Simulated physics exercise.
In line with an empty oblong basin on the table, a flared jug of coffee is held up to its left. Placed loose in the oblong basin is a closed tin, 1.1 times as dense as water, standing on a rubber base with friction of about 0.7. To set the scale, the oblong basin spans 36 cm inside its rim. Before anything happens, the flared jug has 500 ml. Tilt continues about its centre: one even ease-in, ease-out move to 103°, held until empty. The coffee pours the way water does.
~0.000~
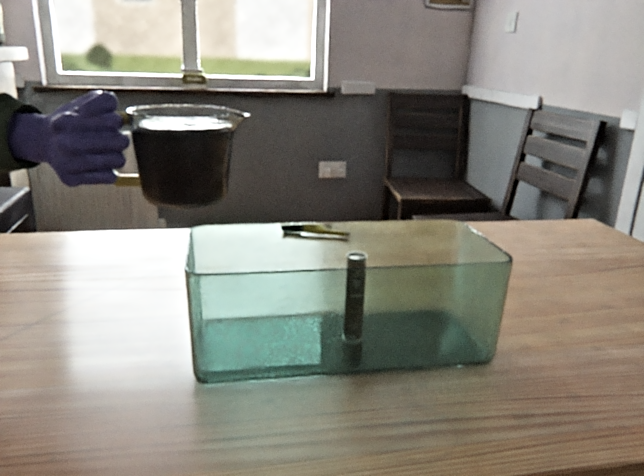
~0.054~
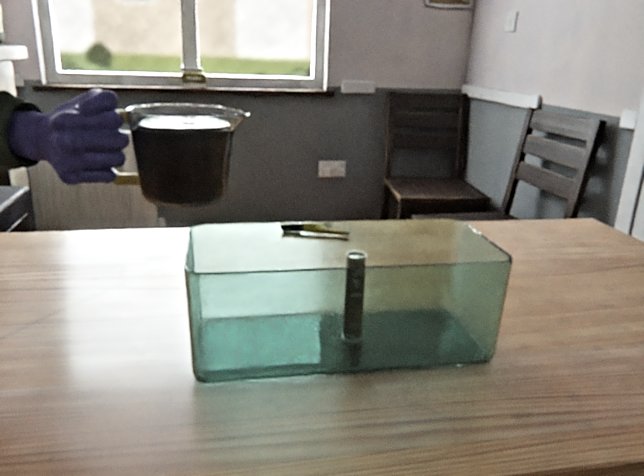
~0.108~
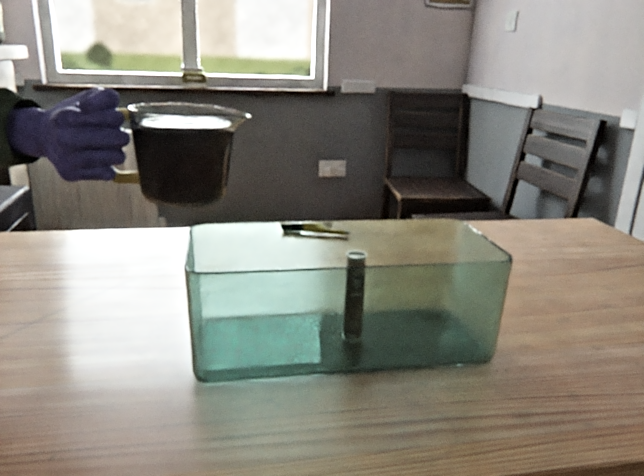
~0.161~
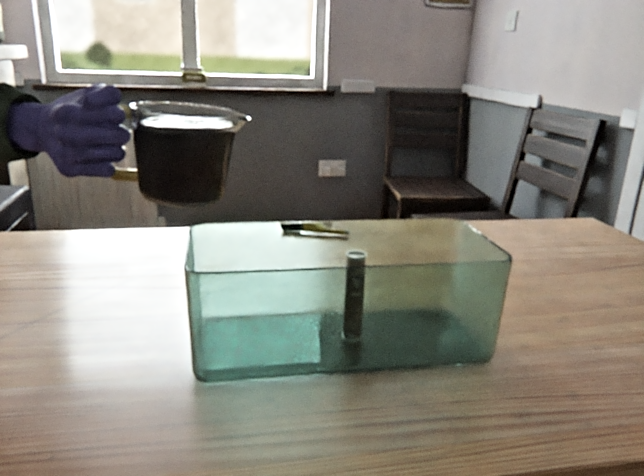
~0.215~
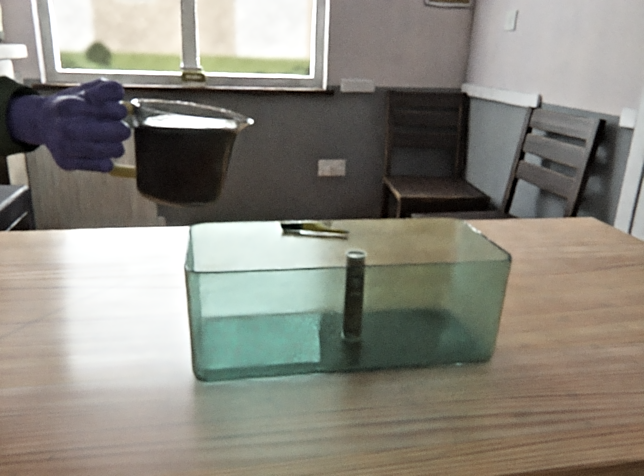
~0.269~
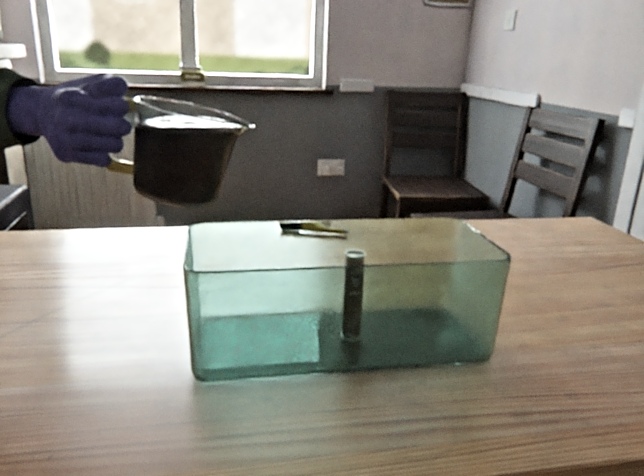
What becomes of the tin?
I reckon it can hold on.
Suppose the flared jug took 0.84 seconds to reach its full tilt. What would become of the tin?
With that tilt, the tin stays on its base.
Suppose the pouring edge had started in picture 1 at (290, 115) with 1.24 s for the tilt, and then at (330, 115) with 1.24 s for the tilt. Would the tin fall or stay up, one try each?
Run one: It tumbles. Run two: It tumbles.
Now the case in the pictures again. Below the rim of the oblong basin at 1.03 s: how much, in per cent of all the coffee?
I'd say roughly 74 in a hundred of it.
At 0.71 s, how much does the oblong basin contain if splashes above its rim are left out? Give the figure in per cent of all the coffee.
Estimate - around 14 in a hundred parts.
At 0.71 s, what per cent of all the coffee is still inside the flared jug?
I reckon about 70 in a hundred is still held.
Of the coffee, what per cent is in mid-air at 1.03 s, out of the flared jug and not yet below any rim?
Around 10 percent of it is airborne.
After 0.71 s the tilt is 63° and 70 per cent is still to pour; the tin stands where it began.
After 1.03 s the tilt is 96° and 15 per cent is still to pour; the tin stands where it began.
After 1.37 s the tilt is 103° and 0 per cent is still to pour; the tin stands where it began.
After 1.74 s the tilt is 103° and 0 per cent is still to pour; the tin stands where it began.
In the end the tin stands where it began.
